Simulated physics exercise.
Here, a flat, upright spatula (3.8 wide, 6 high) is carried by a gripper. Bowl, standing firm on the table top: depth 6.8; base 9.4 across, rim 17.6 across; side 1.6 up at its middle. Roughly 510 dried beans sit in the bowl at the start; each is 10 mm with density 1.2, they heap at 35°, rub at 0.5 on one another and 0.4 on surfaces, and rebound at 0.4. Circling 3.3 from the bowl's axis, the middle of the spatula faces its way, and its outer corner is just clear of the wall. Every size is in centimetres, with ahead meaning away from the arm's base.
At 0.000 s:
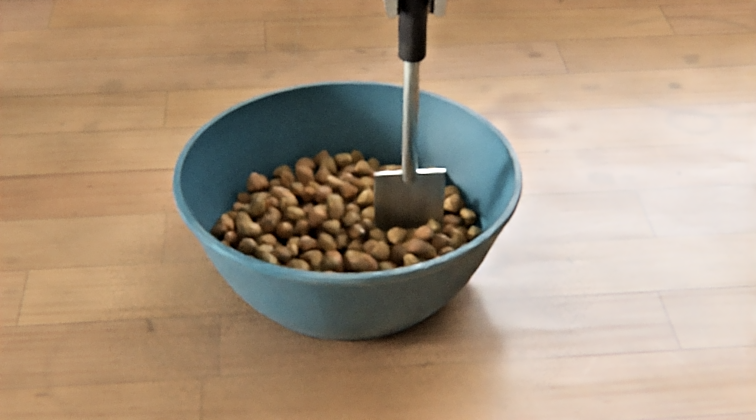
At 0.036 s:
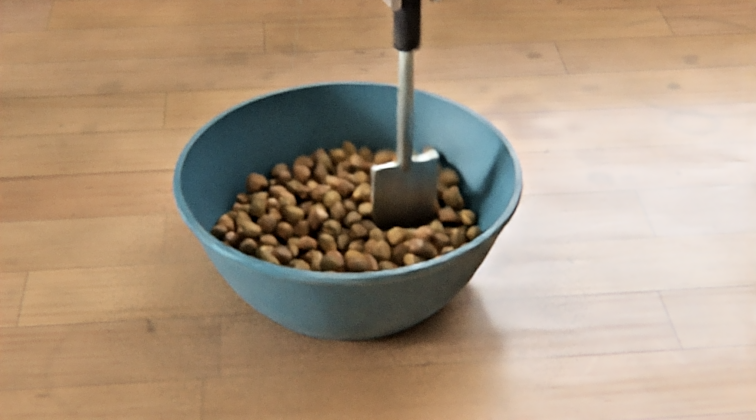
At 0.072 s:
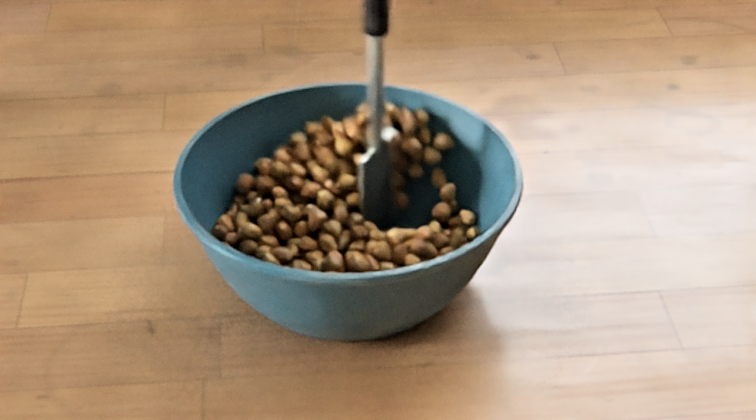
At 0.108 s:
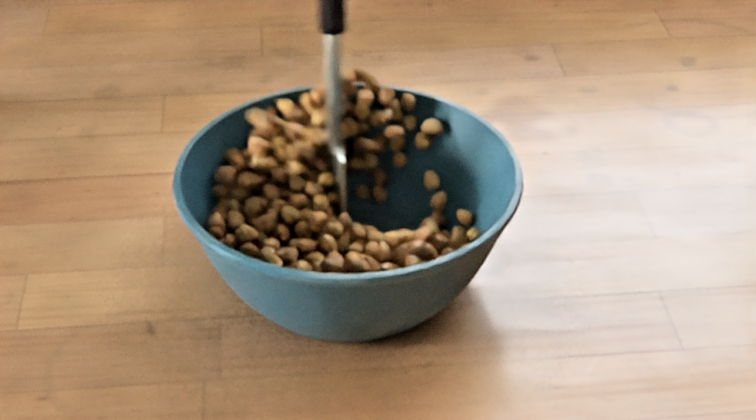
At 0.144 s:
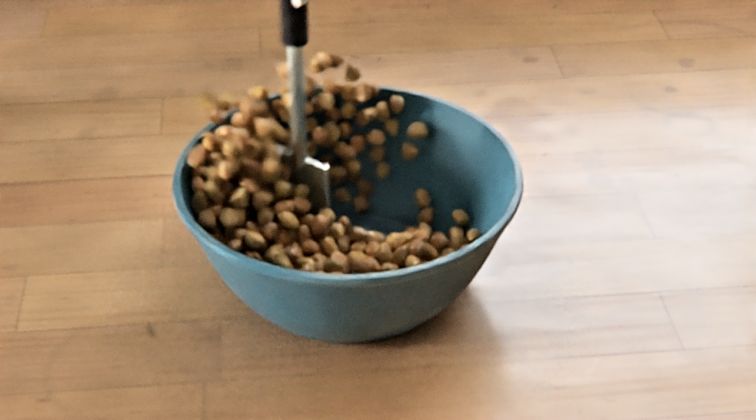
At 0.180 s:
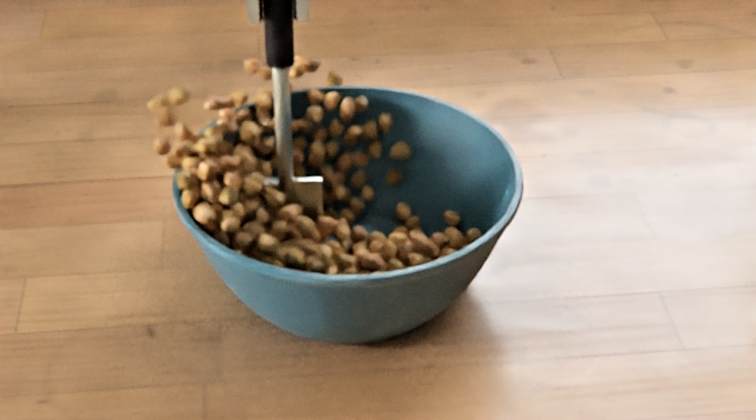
A gripper sweeping an upright spatula around inside a blue bowl, pushing brown beans leftward and flinging some over the left rim.
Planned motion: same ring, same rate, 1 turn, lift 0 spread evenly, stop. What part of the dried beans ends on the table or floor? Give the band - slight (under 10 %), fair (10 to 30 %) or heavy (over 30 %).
Band: Fair.
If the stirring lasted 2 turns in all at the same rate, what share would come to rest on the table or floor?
Roughly 25 per cent.
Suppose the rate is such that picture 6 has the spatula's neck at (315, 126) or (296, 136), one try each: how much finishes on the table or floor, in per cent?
First try: About 0 %; second try: About 10 %.
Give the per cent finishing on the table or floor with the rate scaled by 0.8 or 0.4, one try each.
It would be some 5 and 0 percent respectively.
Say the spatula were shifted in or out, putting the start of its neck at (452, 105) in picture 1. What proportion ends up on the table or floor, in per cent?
About 15 percent ends up on the table or floor.
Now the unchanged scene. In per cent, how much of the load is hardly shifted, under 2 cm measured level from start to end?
Near 0 per cent of the pieces.
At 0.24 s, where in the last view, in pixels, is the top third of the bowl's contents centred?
(309, 248), roughly.
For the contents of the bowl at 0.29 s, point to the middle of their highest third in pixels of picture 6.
The centre is close to (427, 236).
By 0.24 s, 242° round, highest piece 10 above the table; 474 in the bowl, 2 on the table or floor, 31 in flight or on the tool.
By 0.29 s, 306° round, highest piece 11 above the table; 443 in the bowl, 14 on the table or floor, 50 in flight or on the tool.
By 0.52 s, 0° round, highest piece 7 above the table; 408 in the bowl, 98 on the table or floor, 1 in flight or on the tool.
By 1.22 s, 0° round, highest piece 6 above the table; 408 in the bowl, 99 on the table or floor.
Final count, 408 in the bowl, 99 on the table or floor. That is 20 % on the table or floor.
